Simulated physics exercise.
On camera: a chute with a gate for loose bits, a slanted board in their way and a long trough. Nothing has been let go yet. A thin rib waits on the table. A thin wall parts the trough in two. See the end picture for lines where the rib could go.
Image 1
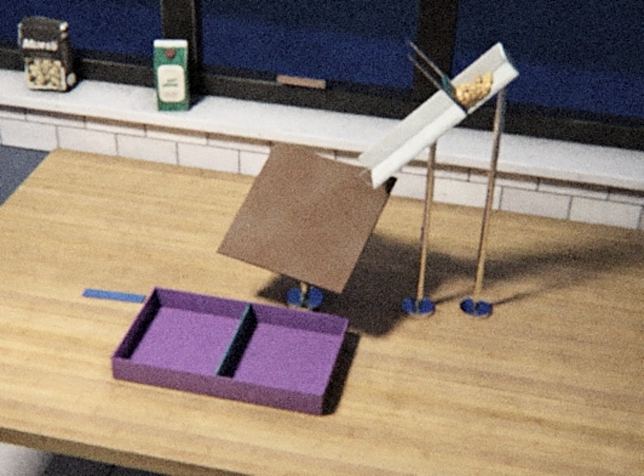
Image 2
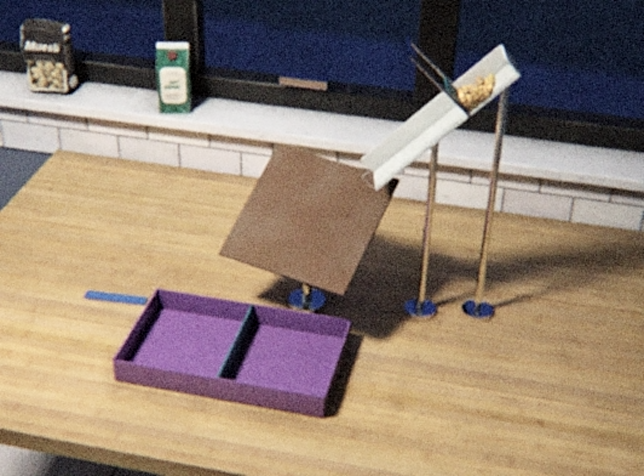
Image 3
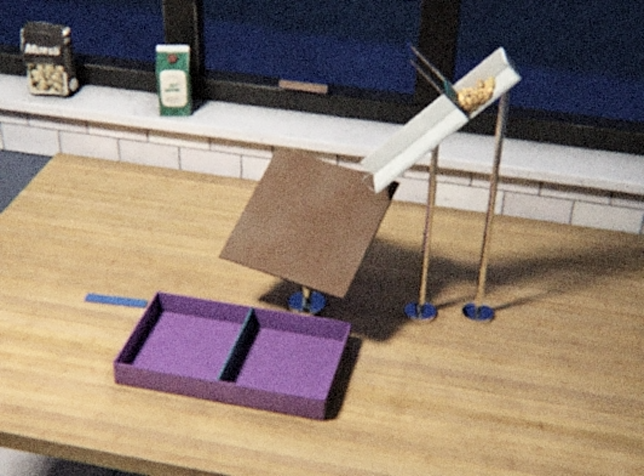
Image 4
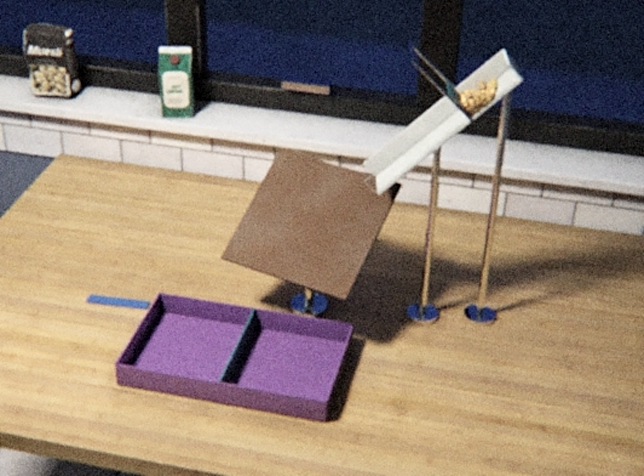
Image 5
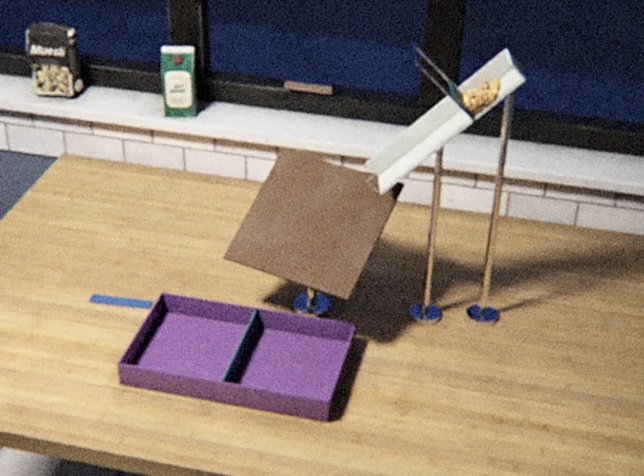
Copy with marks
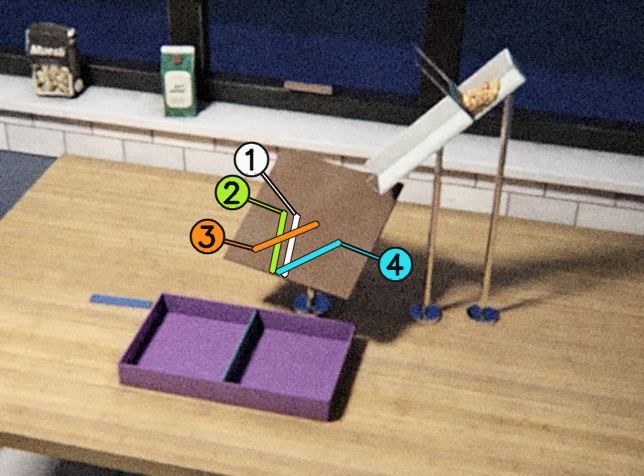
On a wooden table, chickpeas resting behind a gate in a raised white chute above a tilted brown board and divided purple trough.
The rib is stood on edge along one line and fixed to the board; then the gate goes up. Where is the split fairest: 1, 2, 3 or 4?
3 beats the others.
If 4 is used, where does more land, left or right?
More lands on the left.
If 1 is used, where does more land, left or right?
Right.
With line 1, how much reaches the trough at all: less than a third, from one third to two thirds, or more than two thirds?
Line 1 gives more than two thirds.
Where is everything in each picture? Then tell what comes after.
In the first frame, load behind the gate (472, 94), dried chickpeas; lip of the chute (373, 180), sloping fairly steeply.
In the second frame, middle of the board (309, 216), tilted fairly steeply; middle of its low edge (279, 274); of its high edge (337, 161).
In the third frame, front corners of the trough (113, 363) and (324, 400); front end of its middle wall (217, 381); gate still shut (450, 91).
In the fourth frame, middle of the load (477, 100); lip (378, 186).
In the fifth frame, middle of the load (479, 100); lip (380, 186).
On the marked copy, line 1 from (296, 216) to (284, 274); line 2 from (284, 213) to (272, 270); line 3 from (316, 224) to (255, 249); line 4 from (338, 242) to (278, 271).
With 1, of what is caught, just a few in the left half, almost all in the right.
With 2, of what is caught, about a tenth in the left half, the larger part in the right.
With 3, of what is caught, roughly half in the left half, roughly half in the right.
With 4, of what is caught, every piece in the left half, not one piece in the right.
